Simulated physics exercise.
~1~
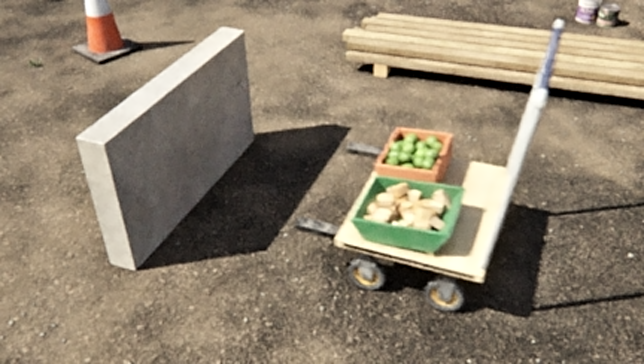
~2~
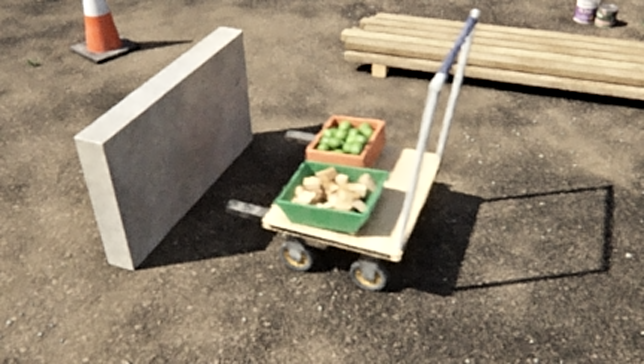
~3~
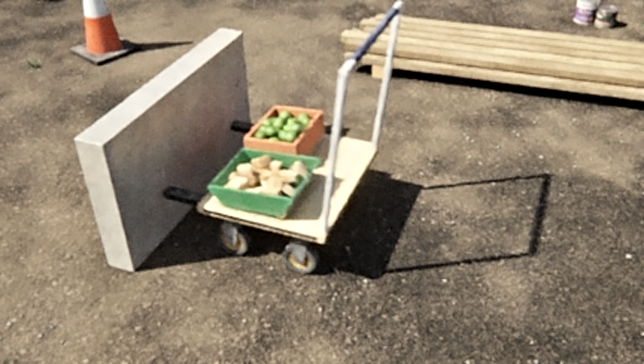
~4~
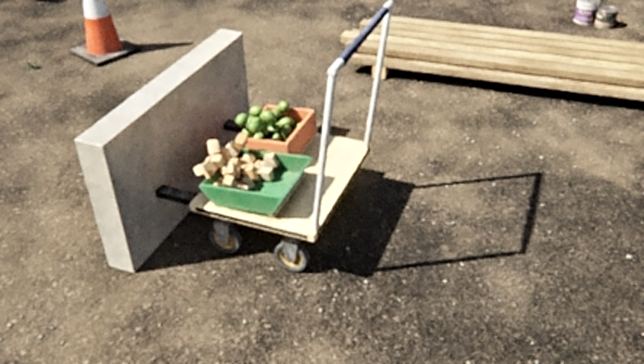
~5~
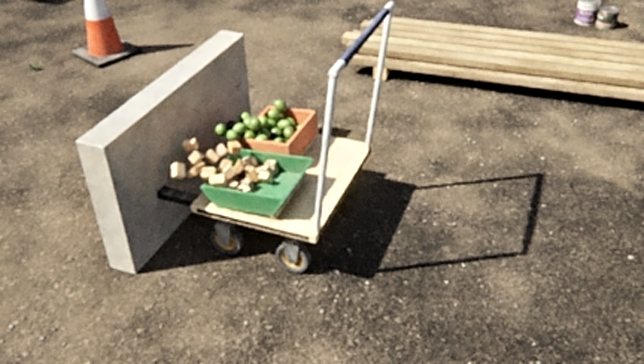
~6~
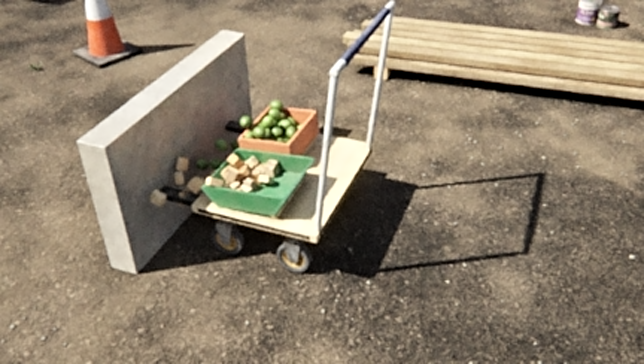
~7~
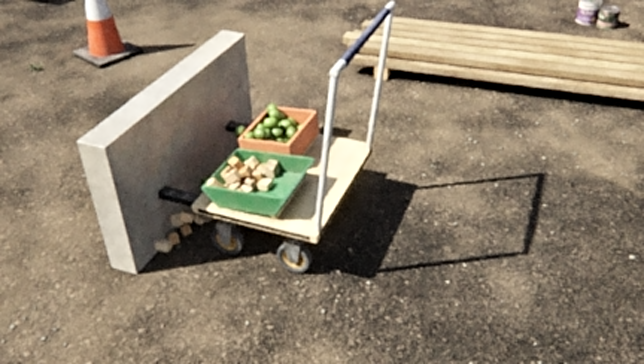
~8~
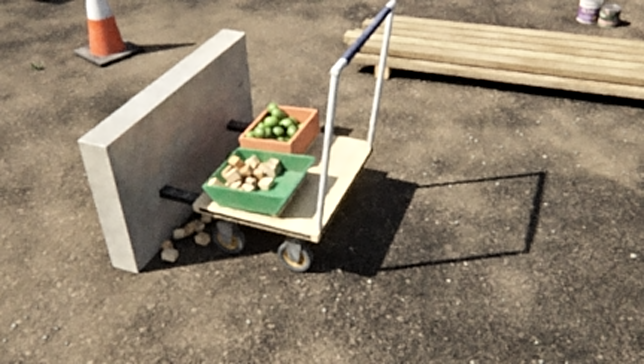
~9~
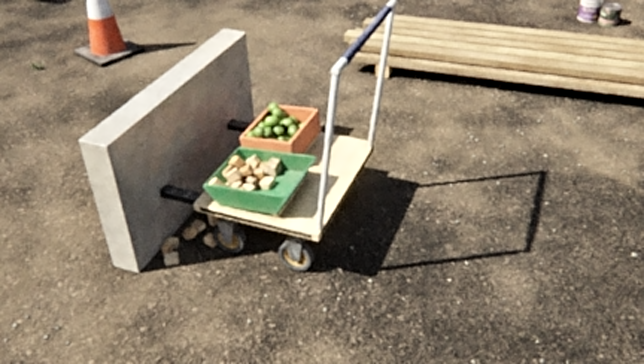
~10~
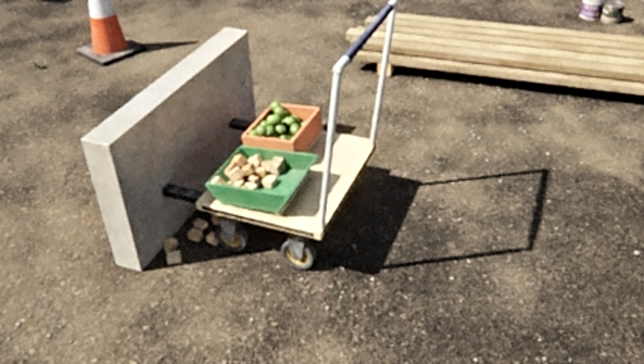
The clip opens on a flat trolley with a tall handle, carrying a green crate of timber offcuts and an orange crate of round green items across rough ground. It rolls left, unchecked, toward a thick grey wall. The trolley stops abruptly against the wall, while both crates keep their places on the deck. The contents surge up and forward, and some pieces from each crate spill over toward the wall. They drop into the gap, and a few offcuts come to rest on the ground beside the front wheel. The trolley stays upright, with both crates still holding most of their loads.
